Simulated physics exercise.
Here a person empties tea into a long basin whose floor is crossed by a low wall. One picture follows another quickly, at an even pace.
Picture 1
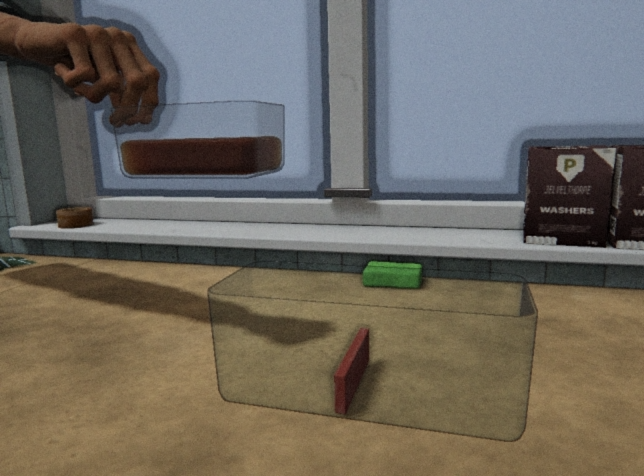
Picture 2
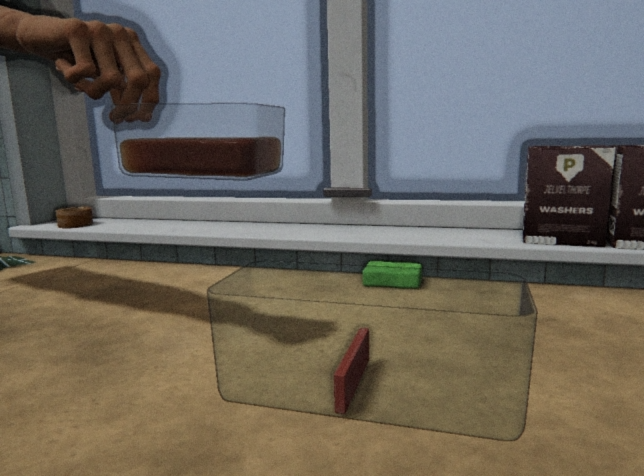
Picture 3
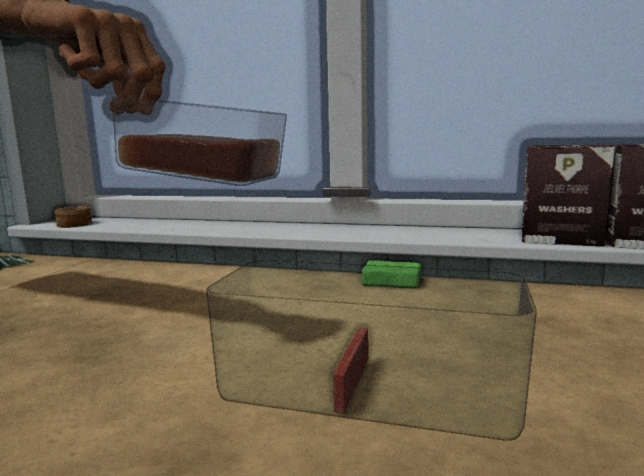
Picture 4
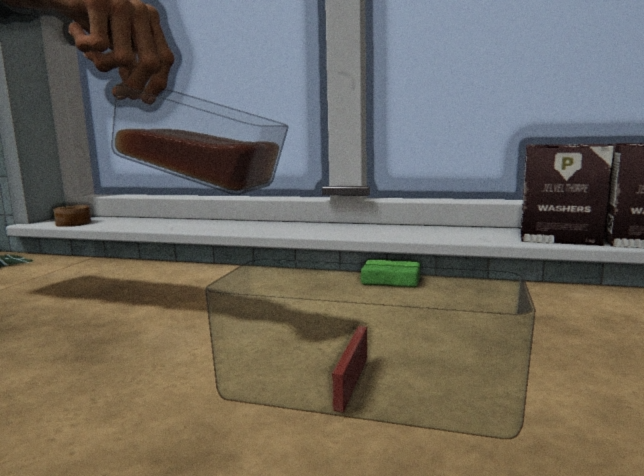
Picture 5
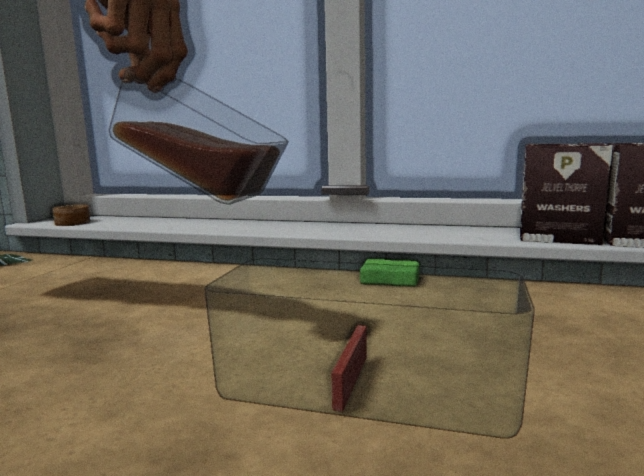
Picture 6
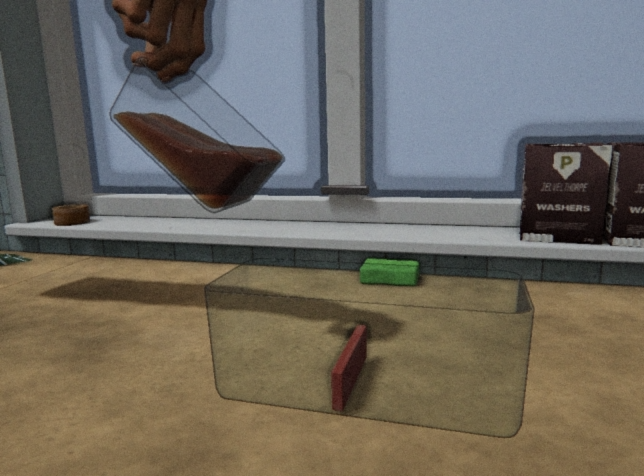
At first, a hand holds a clear container of brown liquid almost level above a long, empty see-through basin with a low red wall across its floor. The container then tips steadily down to the right, and the liquid shifts and slopes toward its lower right end, with none leaving it.
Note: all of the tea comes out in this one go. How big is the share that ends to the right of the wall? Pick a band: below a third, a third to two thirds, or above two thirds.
Below a third.
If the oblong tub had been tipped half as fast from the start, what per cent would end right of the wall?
Near 5 in a hundred.
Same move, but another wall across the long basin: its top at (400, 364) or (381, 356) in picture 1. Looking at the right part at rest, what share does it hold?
I'd expect near 20 percent the first time and near 15 percent the next.
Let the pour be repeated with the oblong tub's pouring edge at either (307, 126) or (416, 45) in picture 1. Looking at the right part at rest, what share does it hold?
In turn 25 and 80 in a hundred.
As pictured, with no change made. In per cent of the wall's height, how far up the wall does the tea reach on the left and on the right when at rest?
Close to 60 for the left and 10 for the right.
A moment on, the oblong tub is tipped right over and 12 per cent is still to pour, 44 is left of the wall and 0 right of it.
Next, the oblong tub is tipped right over and 2 per cent is still to pour, 78 is left of the wall and 2 right of it.
Then the oblong tub is tipped right over and 0 per cent is still to pour, 76 is left of the wall and 15 right of it.
Later the oblong tub is tipped right over and 0 per cent is still to pour, 76 is left of the wall and 16 right of it.
In the end 77 per cent lies left of the wall, 16 right of it and 8 outside.
